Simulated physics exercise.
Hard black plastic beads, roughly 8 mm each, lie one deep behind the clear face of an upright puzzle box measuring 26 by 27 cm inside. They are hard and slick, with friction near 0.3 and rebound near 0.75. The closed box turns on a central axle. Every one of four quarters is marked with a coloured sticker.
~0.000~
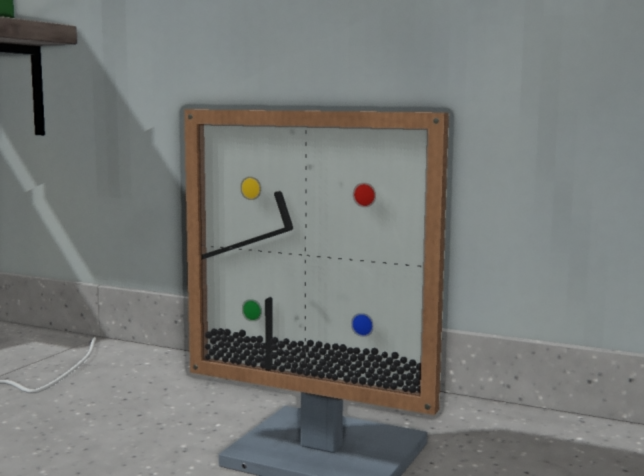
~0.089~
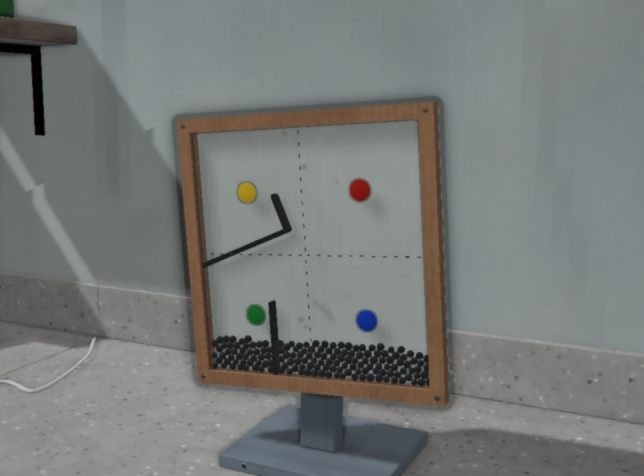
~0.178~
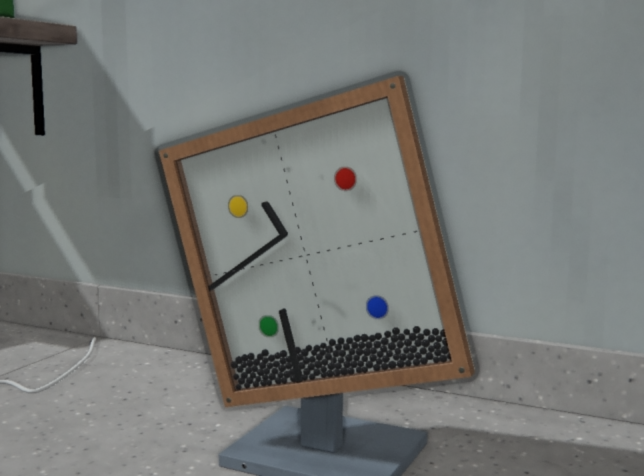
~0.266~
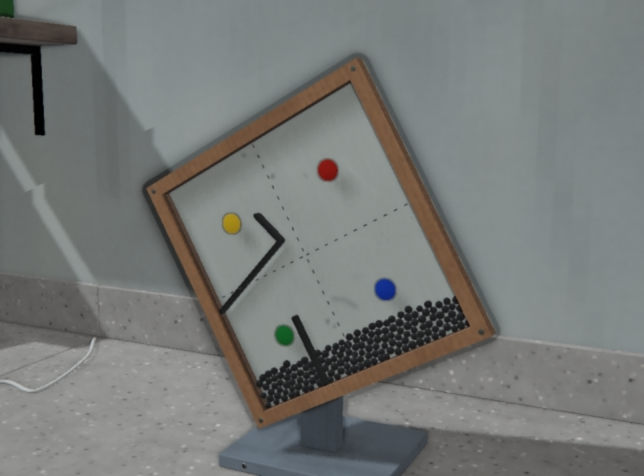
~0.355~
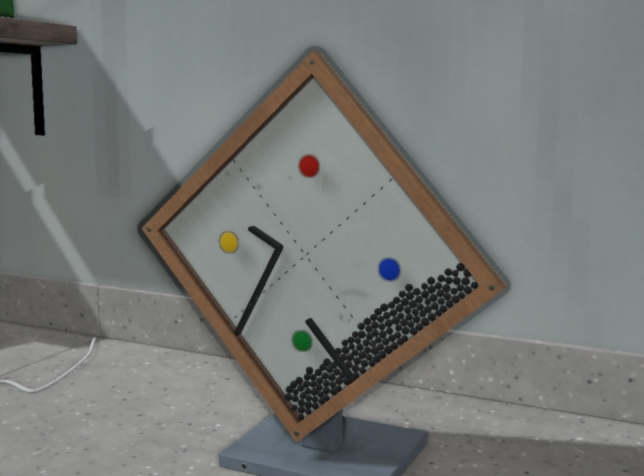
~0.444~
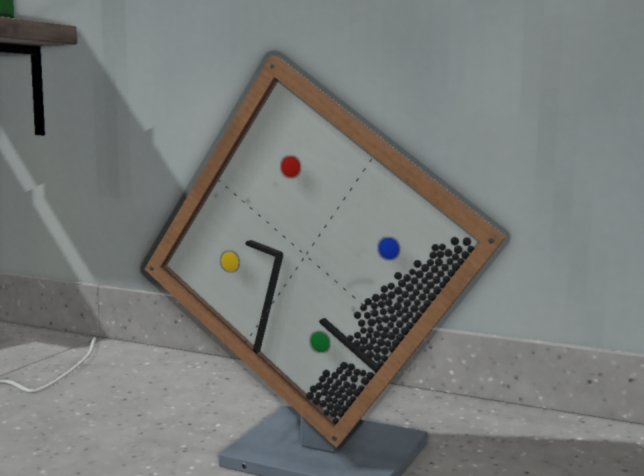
A wood-framed puzzle box on a grey stand turning anticlockwise, its black beads shifting into a sloping heap at lower right.
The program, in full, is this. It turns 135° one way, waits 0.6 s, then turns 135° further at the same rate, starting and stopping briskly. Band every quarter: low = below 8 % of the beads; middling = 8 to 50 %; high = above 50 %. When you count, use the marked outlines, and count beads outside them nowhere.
Red quarter = high; blue quarter = middling; green quarter = low; yellow quarter = low.
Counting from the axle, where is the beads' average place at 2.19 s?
Right: About 4 cm; below: About 2 cm.
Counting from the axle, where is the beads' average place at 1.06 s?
8 cm right, 3 cm below.
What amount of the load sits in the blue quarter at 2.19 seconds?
The share there is some 0 per cent.
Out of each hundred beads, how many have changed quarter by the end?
About 95 per cent.
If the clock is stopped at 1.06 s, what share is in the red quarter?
About 0 per cent.
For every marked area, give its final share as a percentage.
Final shares - red quarter: 85 %, blue quarter: 15 %, green quarter: 0 %, yellow quarter: 0 %.
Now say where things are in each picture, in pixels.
Level; about 150 beads; beads' middle (311, 359); highest (375, 352); red (364, 195), blue (362, 325), green (252, 310), yellow (251, 188), in the first frame.
Turned 4° anticlockwise; beads' middle (318, 360); highest (381, 347), in the second frame.
Turned 16° anticlockwise; beads' middle (337, 359); highest (436, 332); wall ends (282, 311), (265, 204), in the third frame.
Turned 29° anticlockwise; beads' middle (358, 352); highest (457, 300), in the fourth frame.
Turned 42° anticlockwise; beads' middle (374, 342); highest (461, 267), in the fifth frame.
Turned 55° anticlockwise; beads' middle (385, 330); highest (467, 242); red (291, 167), blue (389, 249), green (320, 342), yellow (230, 262), in the sixth frame.
After 1.06 s, it stands 135° anticlockwise; the beads' middle is 8 cm right of and 3 cm below the centre; green 85 %, yellow 15 %.
After 2.19 s, it has come round 203° anticlockwise; the beads' middle is 4 cm right of and 2 cm below the centre; red 30 %, green 40 %, yellow 30 %.
After 2.72 s, it has come round 270° anticlockwise; the beads' middle is 6 cm right of and 10 cm below the centre; red 90 %, blue 10 %.
Settled by 3.6 s, it has come round 270° anticlockwise; red 85 %, blue 15 %, green 0 %, yellow 0 %.
